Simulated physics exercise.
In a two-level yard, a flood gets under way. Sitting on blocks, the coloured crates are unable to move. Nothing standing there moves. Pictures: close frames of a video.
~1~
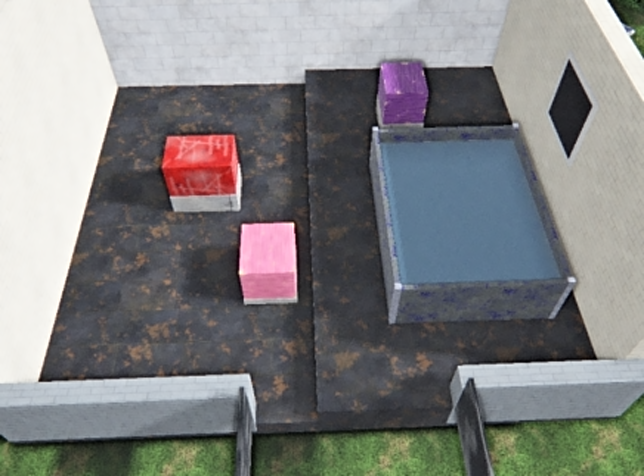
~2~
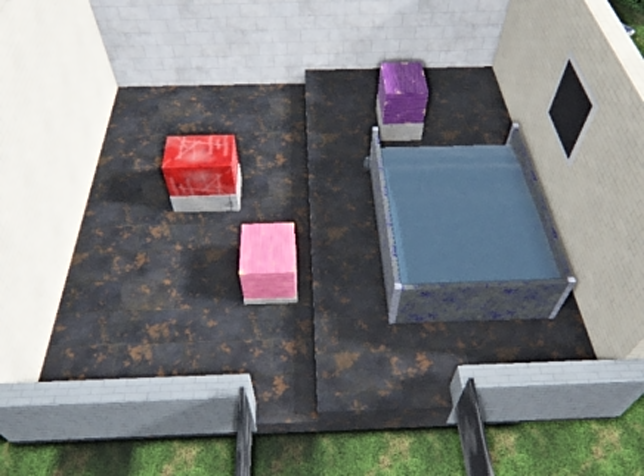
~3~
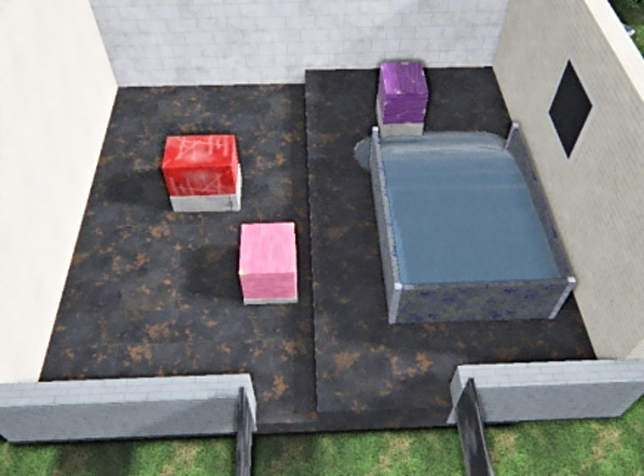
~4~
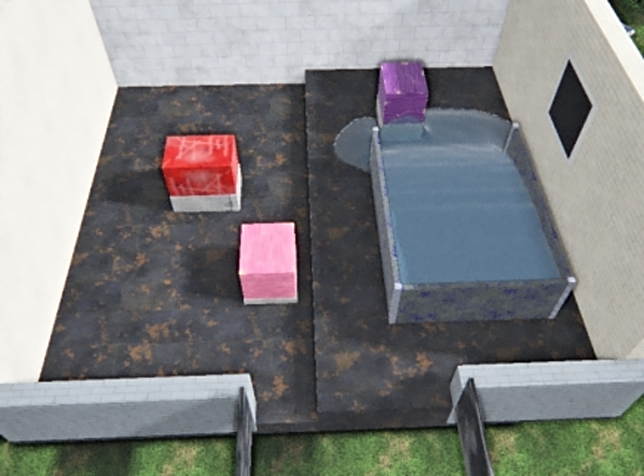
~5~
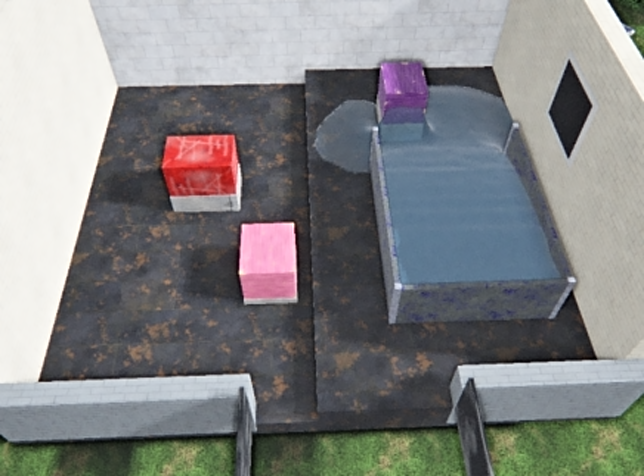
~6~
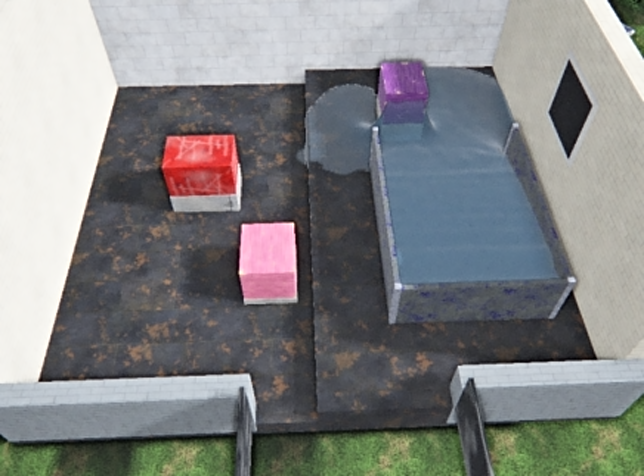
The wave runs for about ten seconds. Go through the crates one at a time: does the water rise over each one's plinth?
One at a time: The pink crate - water gets over; the purple crate - water gets over; the red crate - water stays below.
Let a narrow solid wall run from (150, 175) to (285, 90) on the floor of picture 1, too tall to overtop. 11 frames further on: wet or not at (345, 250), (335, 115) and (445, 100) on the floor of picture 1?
As listed: No water, wet, flooded.
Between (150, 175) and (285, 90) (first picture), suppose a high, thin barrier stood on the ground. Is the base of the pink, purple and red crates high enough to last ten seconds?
Pink: Is reached; purple: Is reached; red: Is reached.
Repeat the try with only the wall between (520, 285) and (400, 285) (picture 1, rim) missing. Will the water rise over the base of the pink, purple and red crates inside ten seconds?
Pink: Not flooded; purple: Not flooded; red: Not flooded.
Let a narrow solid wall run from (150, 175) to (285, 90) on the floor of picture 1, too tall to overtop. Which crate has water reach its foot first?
Looks like the purple one.
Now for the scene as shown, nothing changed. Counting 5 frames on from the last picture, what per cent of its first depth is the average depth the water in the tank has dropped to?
Estimate: Close to 58 %.
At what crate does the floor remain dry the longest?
Should be the pink one.
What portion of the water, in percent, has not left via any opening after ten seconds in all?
My figure: Some 94 per cent.
A moment on, water covers 30 % of the floor; the pink crate not reached, the purple crate water round its plinth, the red crate not reached.
Next, water covers 45 % of the floor; the pink crate not reached, the purple crate water round its plinth, the red crate water round its plinth.
Then, water covers 55 % of the floor; the pink crate water round its plinth, the purple crate water round its plinth, the red crate water round its plinth.
Later, water covers 85 % of the floor; the pink crate water round its plinth, the purple crate water round its plinth, the red crate water round its plinth.
In the end, water covers 95 % of the floor; the pink crate was topped, the purple crate was topped, the red crate stayed above the water.
